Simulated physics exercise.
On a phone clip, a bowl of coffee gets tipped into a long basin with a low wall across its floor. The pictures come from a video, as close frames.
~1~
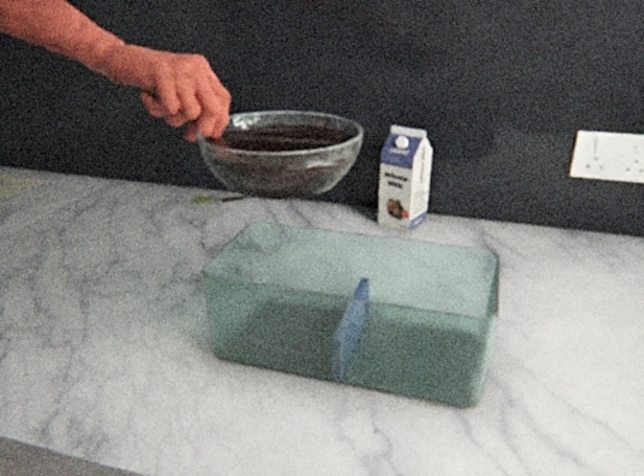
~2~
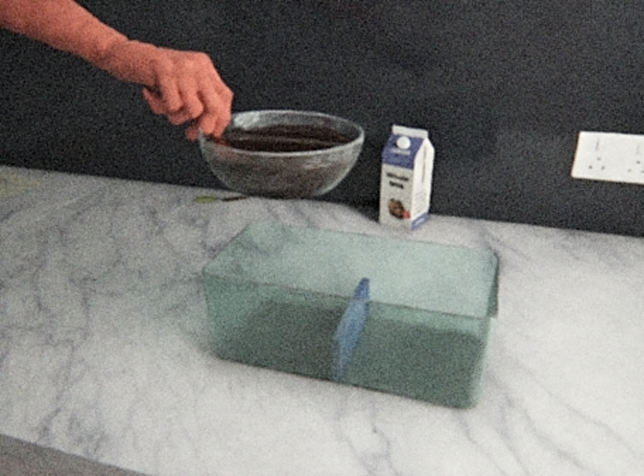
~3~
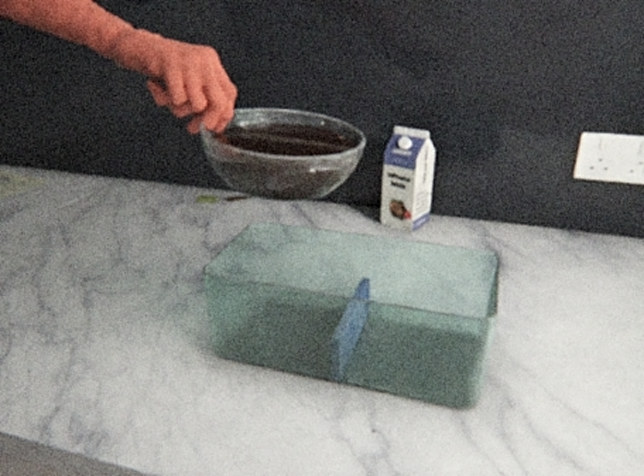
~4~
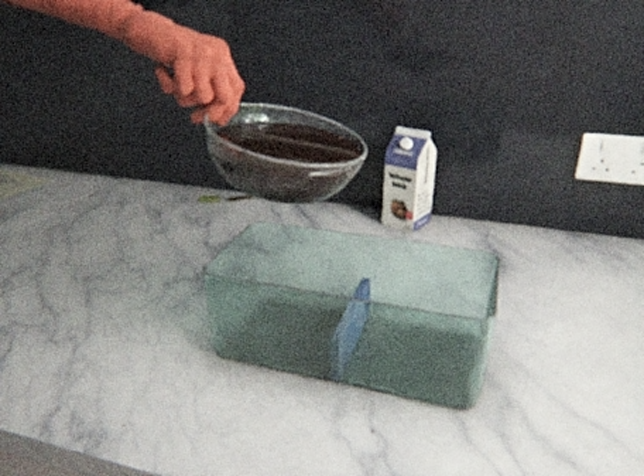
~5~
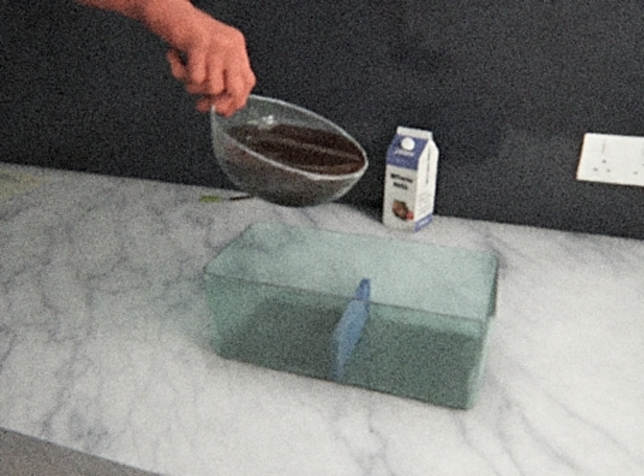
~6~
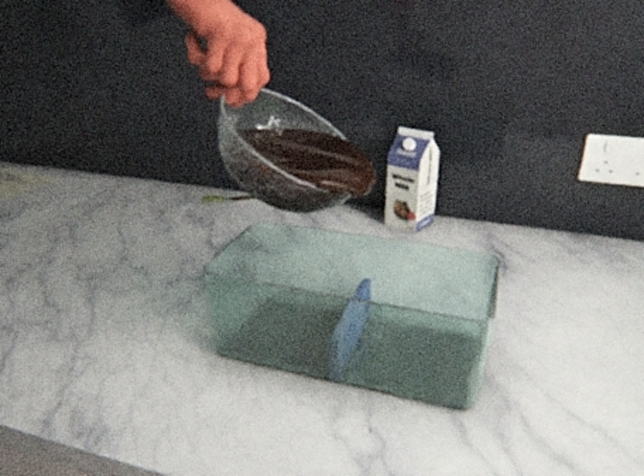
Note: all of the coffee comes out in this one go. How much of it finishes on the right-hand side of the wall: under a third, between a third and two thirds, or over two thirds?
Over two thirds.
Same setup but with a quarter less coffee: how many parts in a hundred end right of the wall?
I'd reckon close to 80 %.
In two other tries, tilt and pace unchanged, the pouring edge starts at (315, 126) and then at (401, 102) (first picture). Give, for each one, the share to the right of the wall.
First place gives some 50 %, second place some 75 %.
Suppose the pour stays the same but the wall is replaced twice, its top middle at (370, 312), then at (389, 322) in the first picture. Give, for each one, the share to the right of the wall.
About 60 and 40 per cent.
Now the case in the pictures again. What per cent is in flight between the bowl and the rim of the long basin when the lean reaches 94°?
Close to 20 in a hundred.
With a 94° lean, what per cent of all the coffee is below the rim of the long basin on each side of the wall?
Left: 0 %; right: 70 %.
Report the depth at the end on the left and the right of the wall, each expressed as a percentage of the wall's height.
Near 10 in a hundred to the left, 50 to the right.
A moment on, the bowl is tipped on its side and 6 per cent is still to pour, 2 is left of the wall and 72 right of it.
Next, the bowl is tipped right over and 0 per cent is still to pour, 16 is left of the wall and 69 right of it.
Then the bowl is tipped right over and 0 per cent is still to pour, 17 is left of the wall and 79 right of it.
Later the bowl is tipped right over and 0 per cent is still to pour, 18 is left of the wall and 78 right of it.
Finally, 19 per cent lies left of the wall, 77 right of it and 4 outside.
